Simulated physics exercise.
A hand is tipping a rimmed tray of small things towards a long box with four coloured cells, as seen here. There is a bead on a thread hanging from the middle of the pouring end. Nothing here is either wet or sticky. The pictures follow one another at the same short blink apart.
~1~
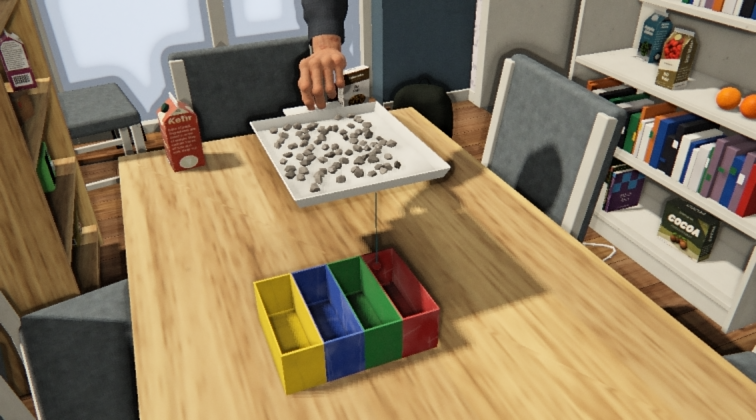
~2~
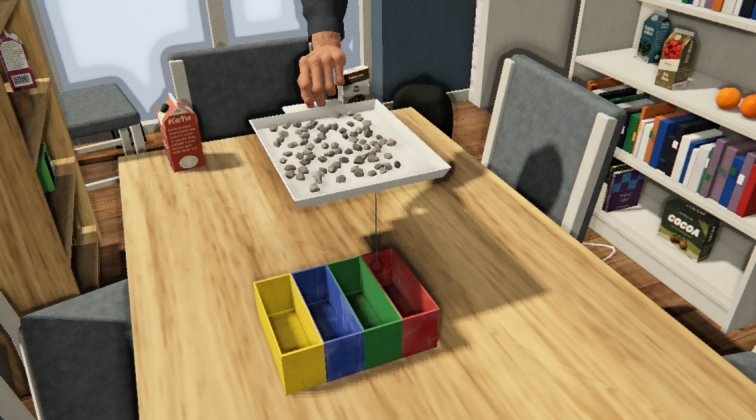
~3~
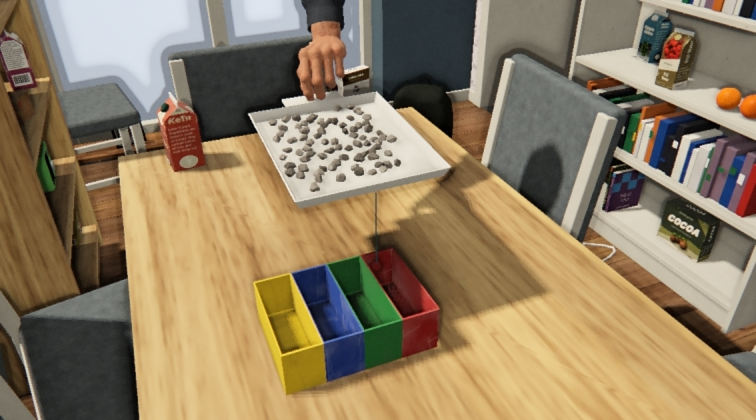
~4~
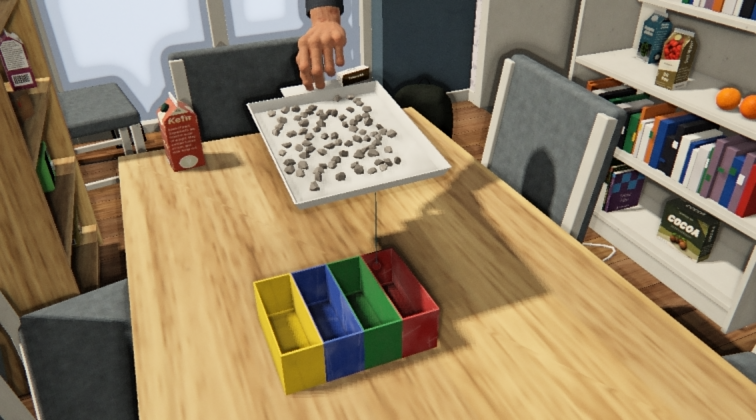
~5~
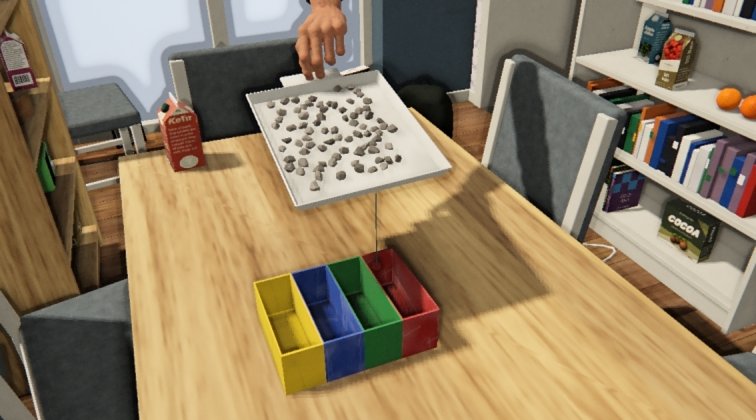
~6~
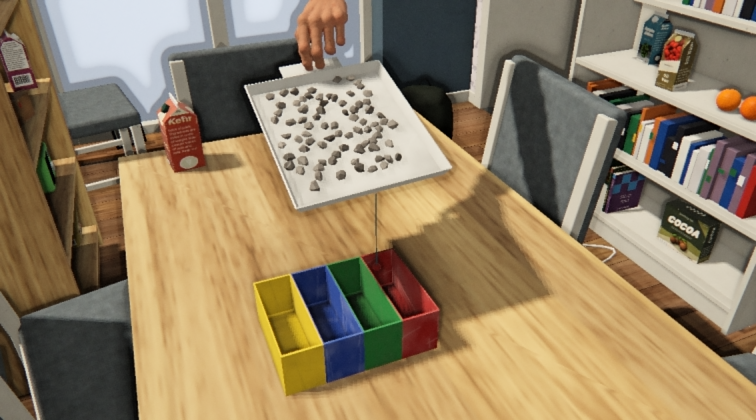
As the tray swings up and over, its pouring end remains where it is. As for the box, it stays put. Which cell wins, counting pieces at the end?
The blue cell wins.
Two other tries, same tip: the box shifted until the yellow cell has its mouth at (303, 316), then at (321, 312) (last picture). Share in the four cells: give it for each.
Roughly 100% on the first try and 90% on the second.
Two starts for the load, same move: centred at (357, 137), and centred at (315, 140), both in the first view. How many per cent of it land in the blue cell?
First try 30 %, second try 40 %.
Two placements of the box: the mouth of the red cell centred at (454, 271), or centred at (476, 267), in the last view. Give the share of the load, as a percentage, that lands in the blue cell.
It would be near 20 per cent first and near 20 per cent second.
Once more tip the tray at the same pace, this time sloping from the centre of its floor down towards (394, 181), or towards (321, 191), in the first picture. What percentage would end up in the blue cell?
The first try yields 0 percent and the second 60 percent.
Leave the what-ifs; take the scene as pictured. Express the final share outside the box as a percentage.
About 0 per cent.
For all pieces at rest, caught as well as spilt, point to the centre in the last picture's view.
Near pixel (346, 342).
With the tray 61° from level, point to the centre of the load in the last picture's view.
About (347, 192).
Soon, tray tipped steeply; most on the tray; about a quarter falling or outside the box.
A while on, tray tipped right over; a stray few on the tray; about a quarter in the blue cell; a small part in the green cell; a small part in the red cell; a small part in the yellow cell; about a quarter falling or outside the box.
Towards the end, tray tipped past a quarter turn; about half in the blue cell; about a quarter in the green cell; about a quarter in the red cell; a small part in the yellow cell; a stray few falling or outside the box.
Finally, tray tipped past a quarter turn; about half in the blue cell; about a quarter in the green cell; about a quarter in the red cell; a small part in the yellow cell; a stray few outside the box.
